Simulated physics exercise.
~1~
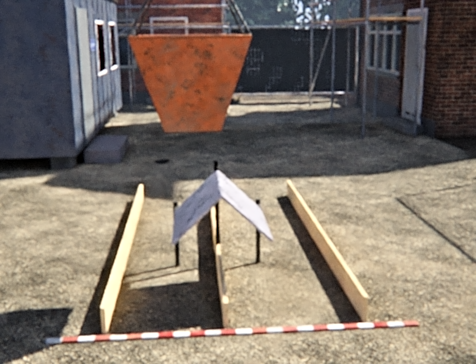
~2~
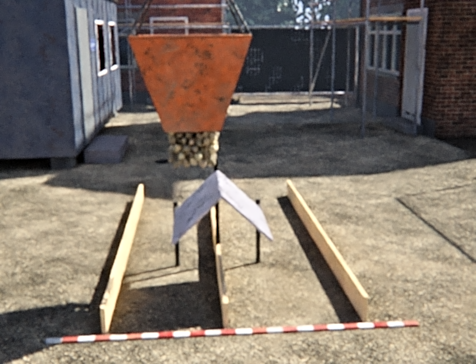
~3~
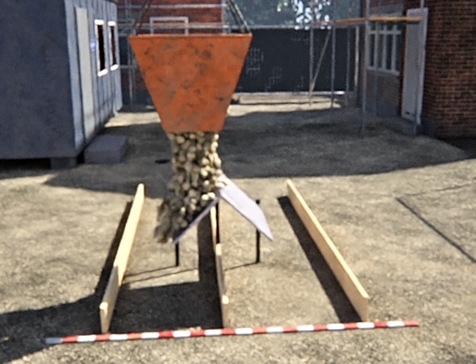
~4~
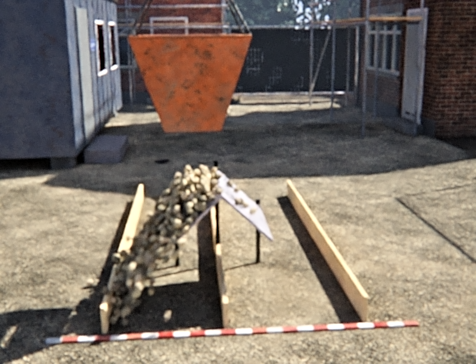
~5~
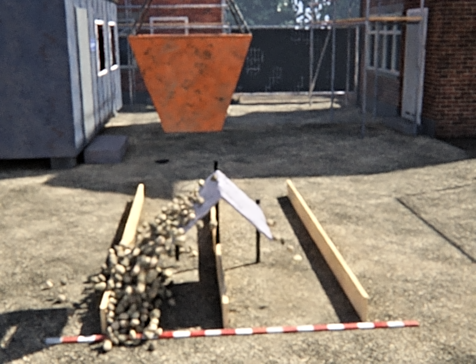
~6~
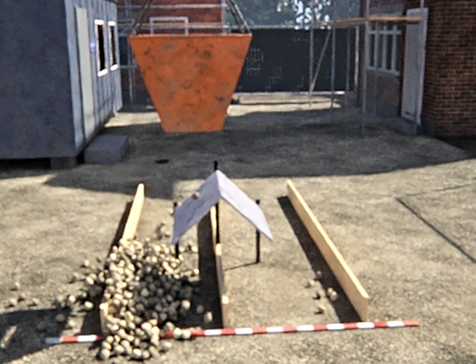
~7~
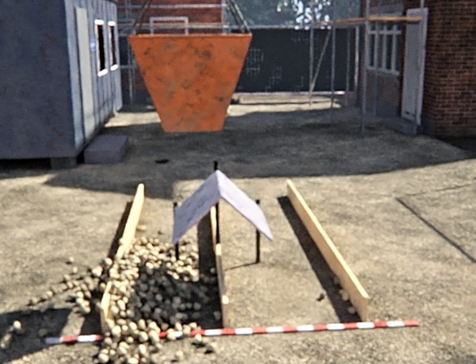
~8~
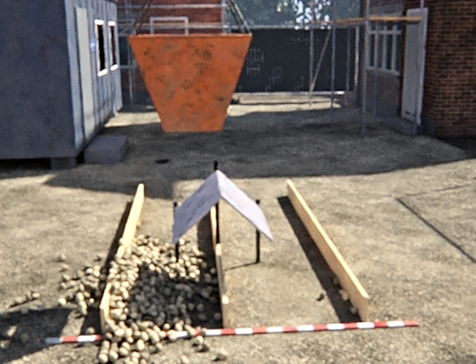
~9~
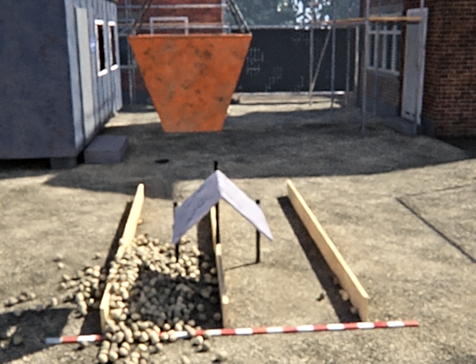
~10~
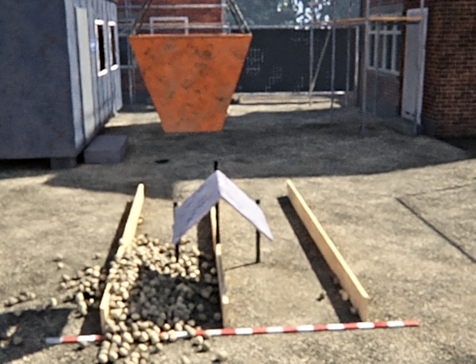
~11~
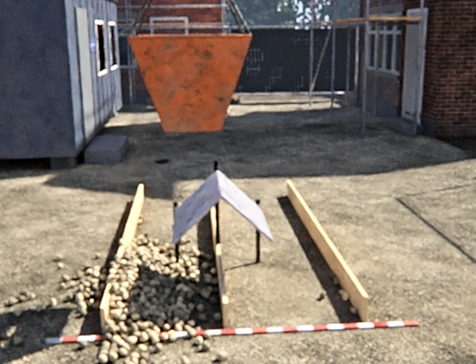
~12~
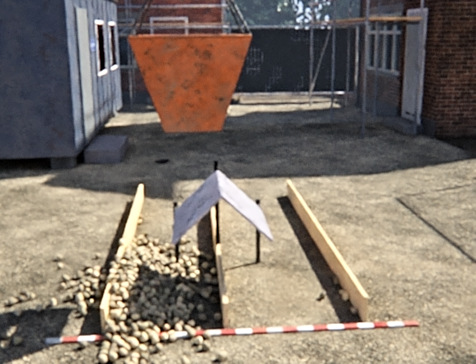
Orange skip dropping rounded cobbles onto a ridged steel plate, nearly all sliding left and settling in a heap between boards.
